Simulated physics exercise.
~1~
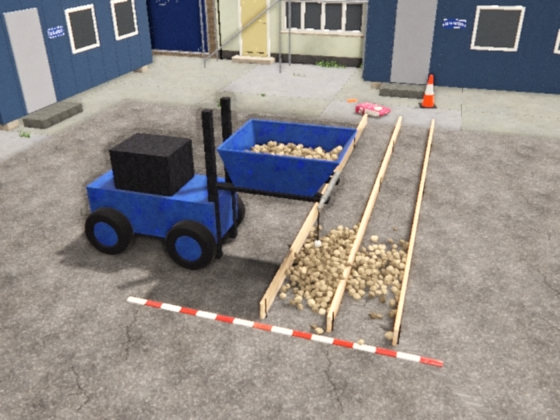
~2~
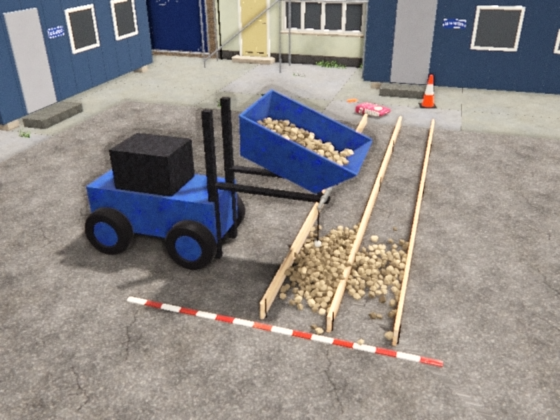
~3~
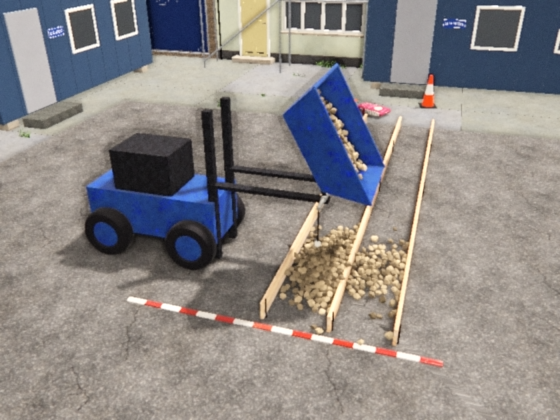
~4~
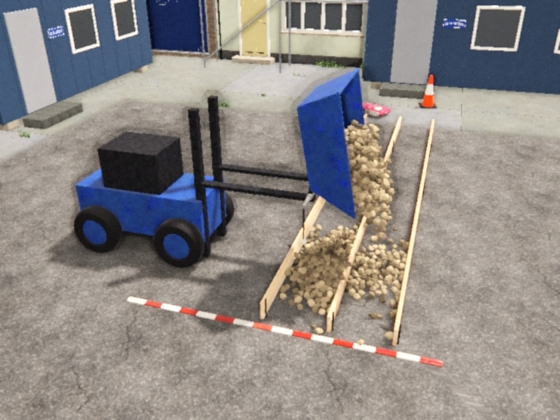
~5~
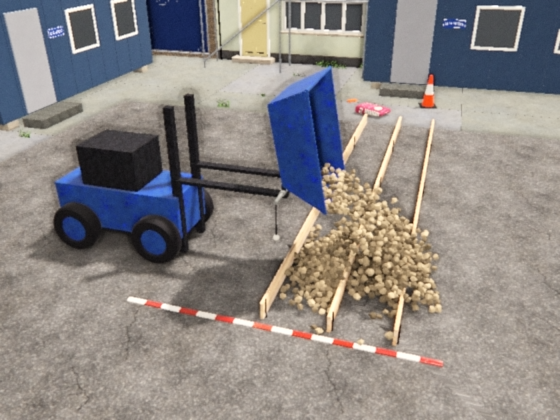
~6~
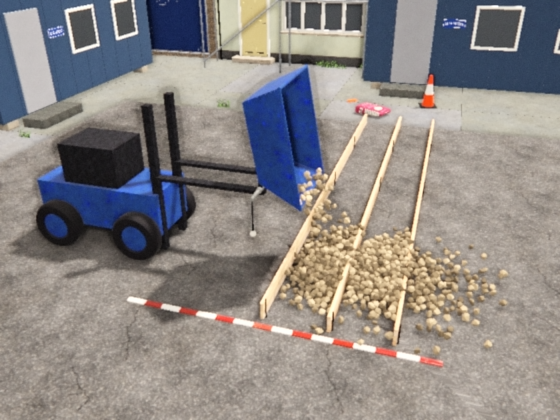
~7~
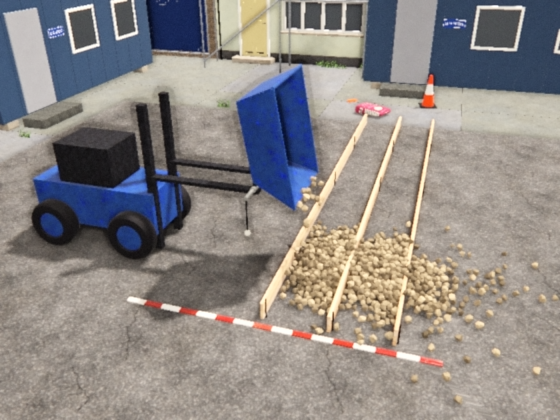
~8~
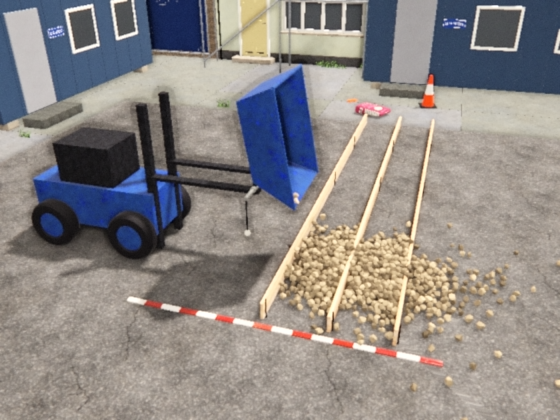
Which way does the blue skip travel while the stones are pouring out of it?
The skip moves to the left, carried along as the fork truck draws back from the boards.
Blue fork truck tipping its skip and backing left, pouring stones across three boards, the emptied skip stopping still tilted.
